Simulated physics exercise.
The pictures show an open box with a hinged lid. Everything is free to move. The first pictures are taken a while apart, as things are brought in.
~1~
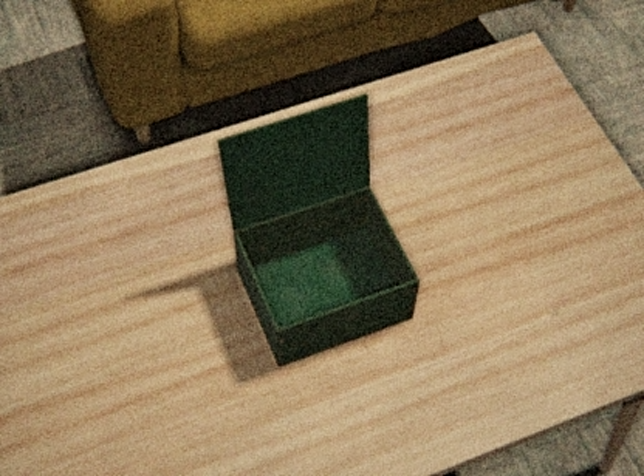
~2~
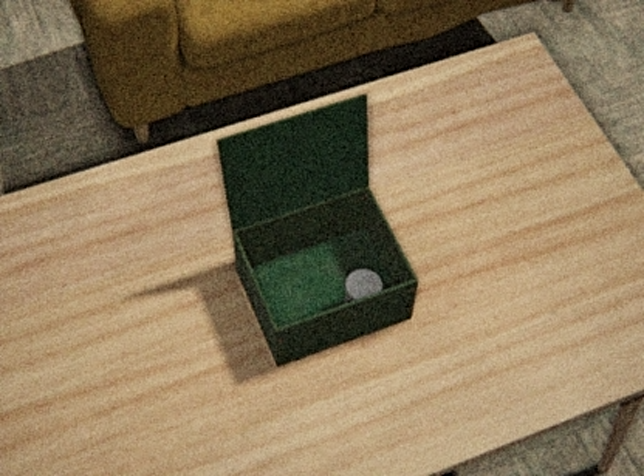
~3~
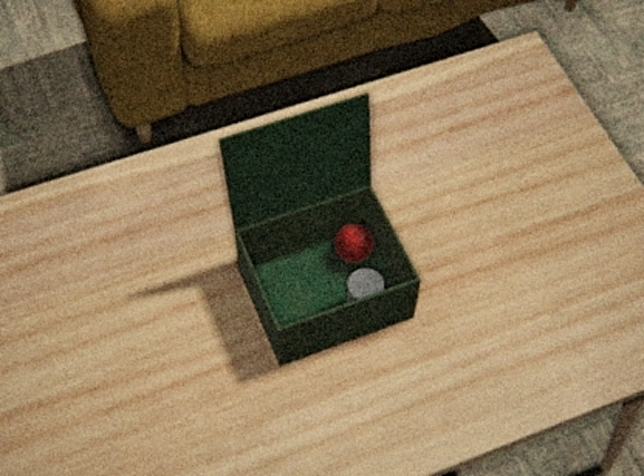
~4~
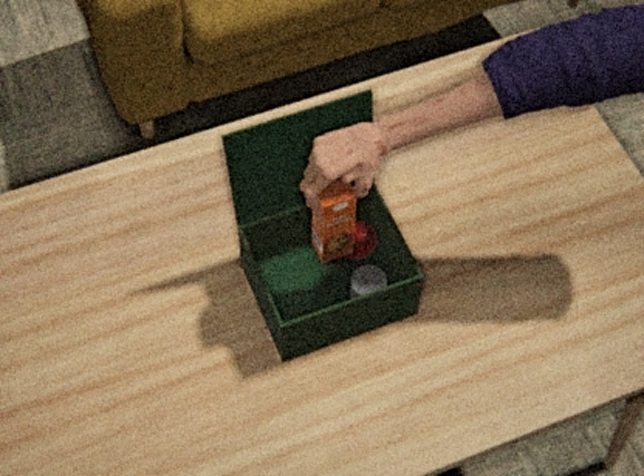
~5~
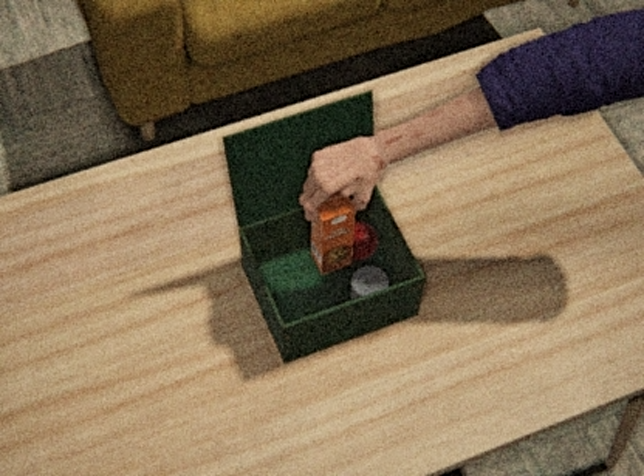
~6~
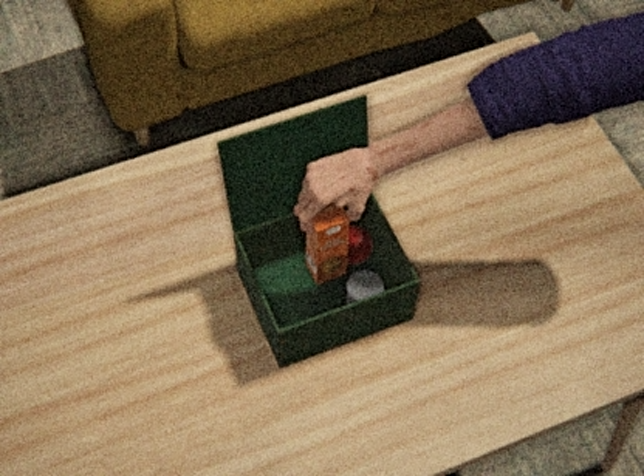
A round grey object and then a red apple appeared in the open green box on the table, and a hand reached in from the right, lowering an orange carton beside them.
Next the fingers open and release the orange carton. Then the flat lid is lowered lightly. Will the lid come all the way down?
The lid stays ajar.
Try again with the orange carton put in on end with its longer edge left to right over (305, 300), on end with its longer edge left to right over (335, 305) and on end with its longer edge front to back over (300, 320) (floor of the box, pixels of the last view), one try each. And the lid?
In the first case it stays ajar; in the second case it shuts flat; in the third case it is held up.
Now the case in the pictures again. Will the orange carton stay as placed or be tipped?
The orange carton stays as placed.
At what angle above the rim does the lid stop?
Some 30° above the rim.
Then, 1.10 s after the last picture, lid starting down; orange carton slid about its own width near (326, 269).
Then, 1.60 s after the last picture, lid 57° above the rim; orange carton slid about its own width near (326, 269).
At rest, lid 28° above the rim; moved from the start, orange carton; the other 2 in place. Seen from the same camera at the end, orange carton near (326, 269).
